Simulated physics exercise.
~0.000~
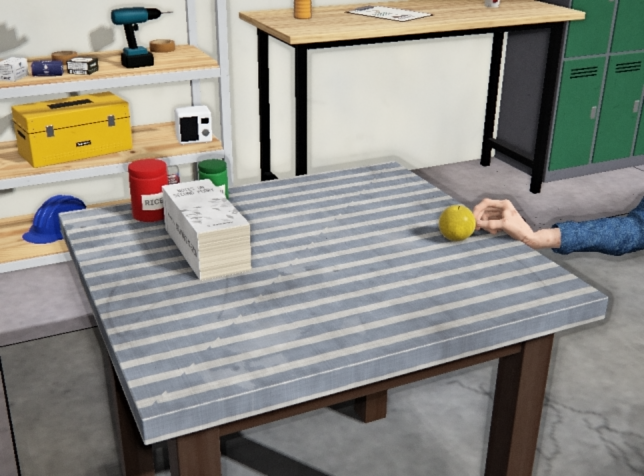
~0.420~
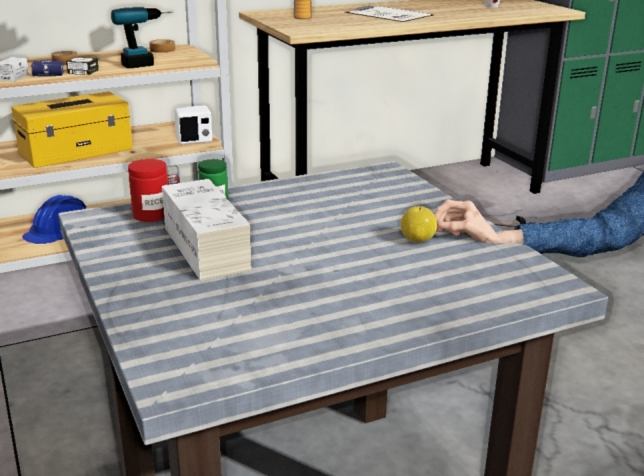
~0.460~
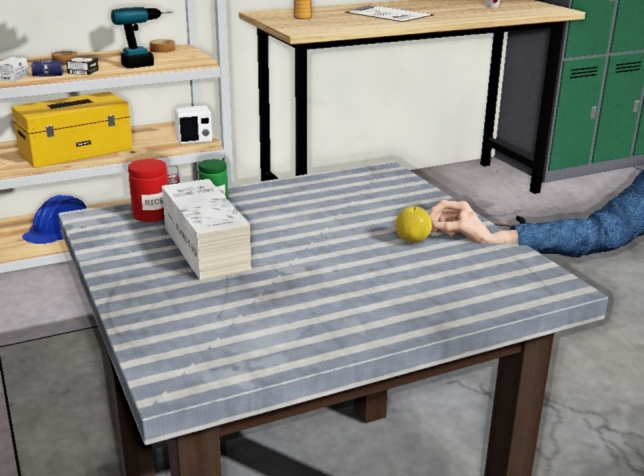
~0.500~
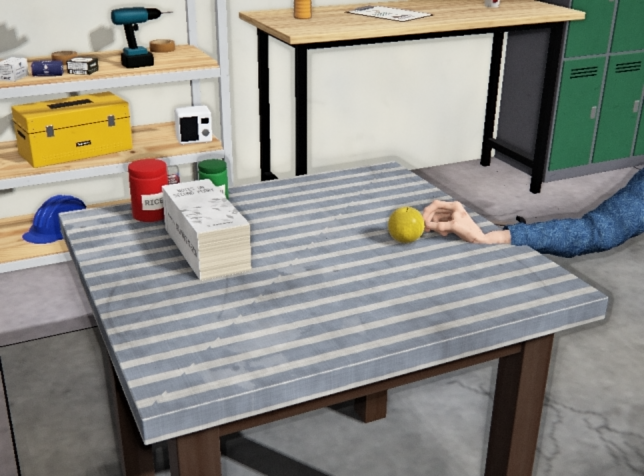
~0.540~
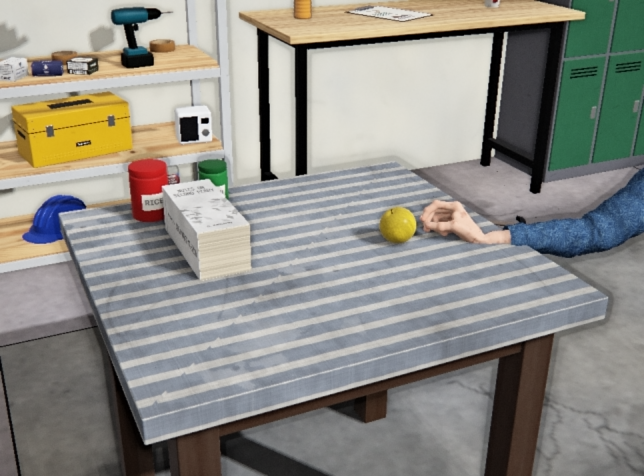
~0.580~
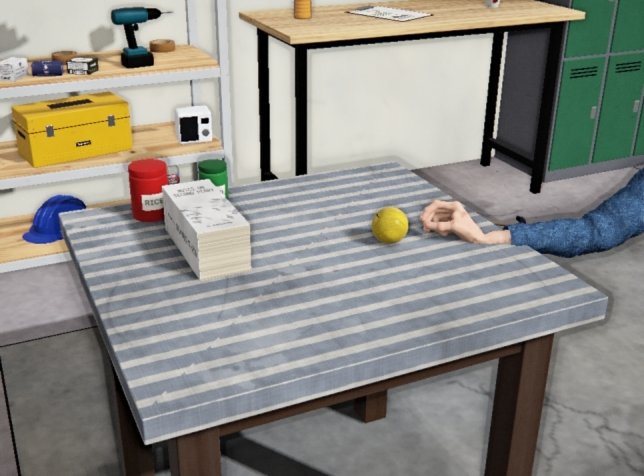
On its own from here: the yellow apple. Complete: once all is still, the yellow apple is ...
On the table.
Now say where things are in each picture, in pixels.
The first picture shows under the hand; yellow apple (457, 223).
The second picture shows under the hand; yellow apple (419, 225).
The third picture shows under the hand; yellow apple (413, 225).
The fourth picture shows yellow apple (406, 225).
The fifth picture shows yellow apple (397, 225) displaced a little.
The sixth picture shows yellow apple (390, 226) displaced a little.
Around 0.78 s, yellow apple displaced about its own width near (355, 227).
Around 1.08 s, yellow apple displaced well along near (320, 228).
Finally (1.9 s), moved from the start, yellow apple. Final places as the last picture's camera would see them, yellow apple near (304, 229).
